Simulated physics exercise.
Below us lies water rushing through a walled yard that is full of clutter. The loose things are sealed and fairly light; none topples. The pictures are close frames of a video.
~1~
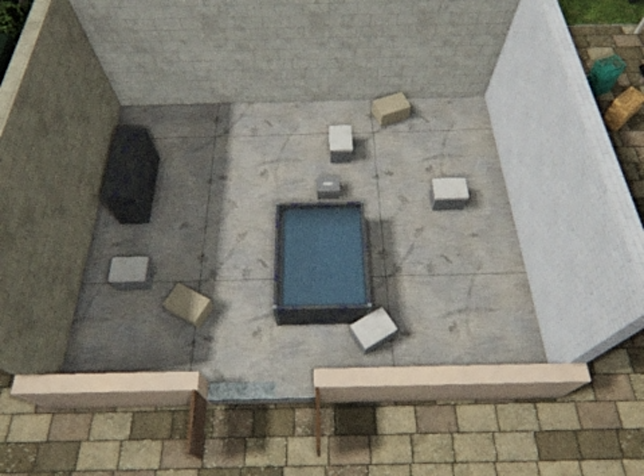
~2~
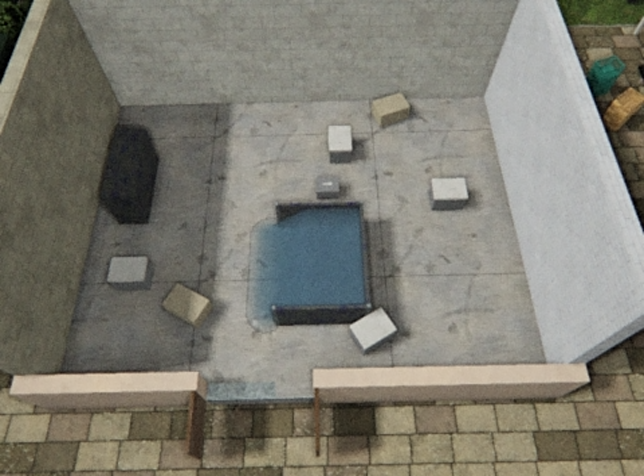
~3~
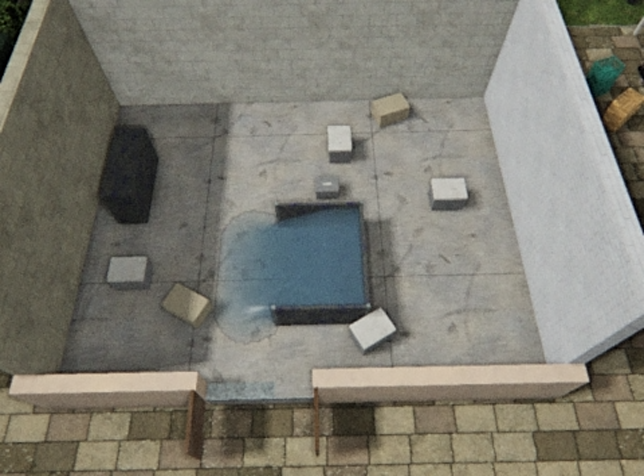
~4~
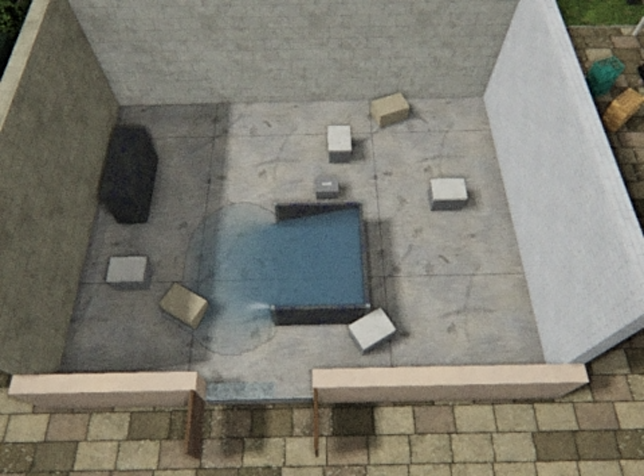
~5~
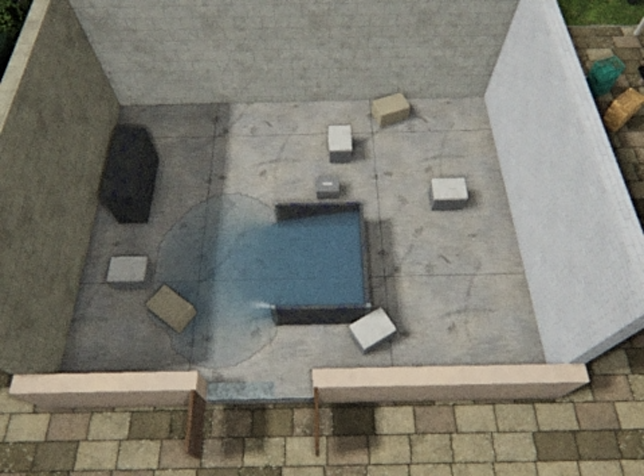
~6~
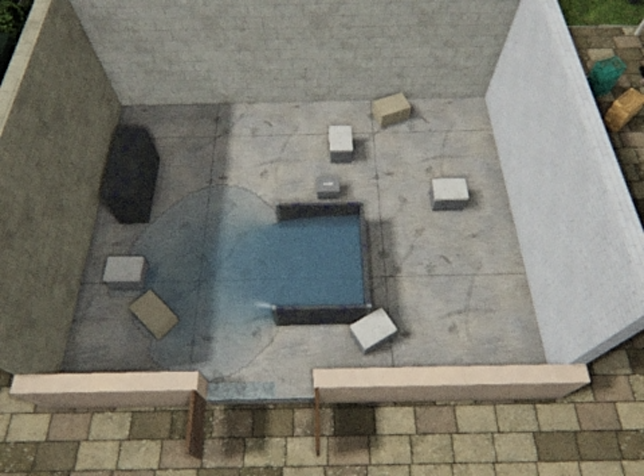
To begin with, blue water fills a dark-edged rectangular tank amid scattered boxes in a walled yard. The water bursts out through the tank's left side and fans across the floor, then pushes a tan box a short way left, turning it, while a pale box beside it barely shifts.
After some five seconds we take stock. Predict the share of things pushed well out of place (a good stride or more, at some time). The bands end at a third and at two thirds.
It is under a third.
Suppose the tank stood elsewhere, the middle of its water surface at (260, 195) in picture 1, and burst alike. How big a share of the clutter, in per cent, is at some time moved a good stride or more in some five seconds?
Close to 30 %.
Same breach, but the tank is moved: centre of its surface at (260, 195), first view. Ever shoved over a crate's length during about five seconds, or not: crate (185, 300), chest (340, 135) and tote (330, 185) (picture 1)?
In that order: No, not that far, no.
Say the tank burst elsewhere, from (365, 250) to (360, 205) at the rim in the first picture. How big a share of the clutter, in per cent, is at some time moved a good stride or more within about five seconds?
Some 60 per cent.
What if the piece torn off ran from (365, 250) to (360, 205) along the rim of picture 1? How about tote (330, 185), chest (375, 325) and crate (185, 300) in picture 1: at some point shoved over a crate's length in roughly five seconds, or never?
In turn: No, that far or more, no.
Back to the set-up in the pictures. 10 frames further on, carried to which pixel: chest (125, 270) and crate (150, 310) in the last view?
Near (82, 263) and (69, 345).
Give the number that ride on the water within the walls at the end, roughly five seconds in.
That makes 2.
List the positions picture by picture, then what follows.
The first frame shows a crate at (187, 302), on the bottom; a chest at (128, 269) rests on the ground; 0 of 7 have shifted.
The second frame shows a crate at (186, 302), on the bottom; a chest at (127, 269) rests on the ground; 0 of 7 have shifted.
The third frame shows a crate at (185, 302) rests on the ground; a chest at (127, 269), on the bottom; 0 of 7 have shifted.
The fourth frame shows a crate at (183, 302), on the bottom; a chest at (126, 268) rests on the ground; 0 of 7 have shifted.
The fifth frame shows a crate at (169, 305), on the bottom, close to its start; a chest at (127, 268) rests on the ground; 1 of 7 have shifted.
The sixth frame shows a crate at (152, 311) rests on the ground, a stride from its start; a chest at (123, 268) rests on the ground, close to its start; 2 of 7 have shifted.
A moment on, 2 of 7 are well off their spots; 0 afloat.
Next, 2 of 7 are well off their spots; 2 afloat.
Later, 1 of 7 are well off their spots; 2 afloat.
In the end, 2 of 7 are well off their spots, and 2 have been at some point; 2 afloat.
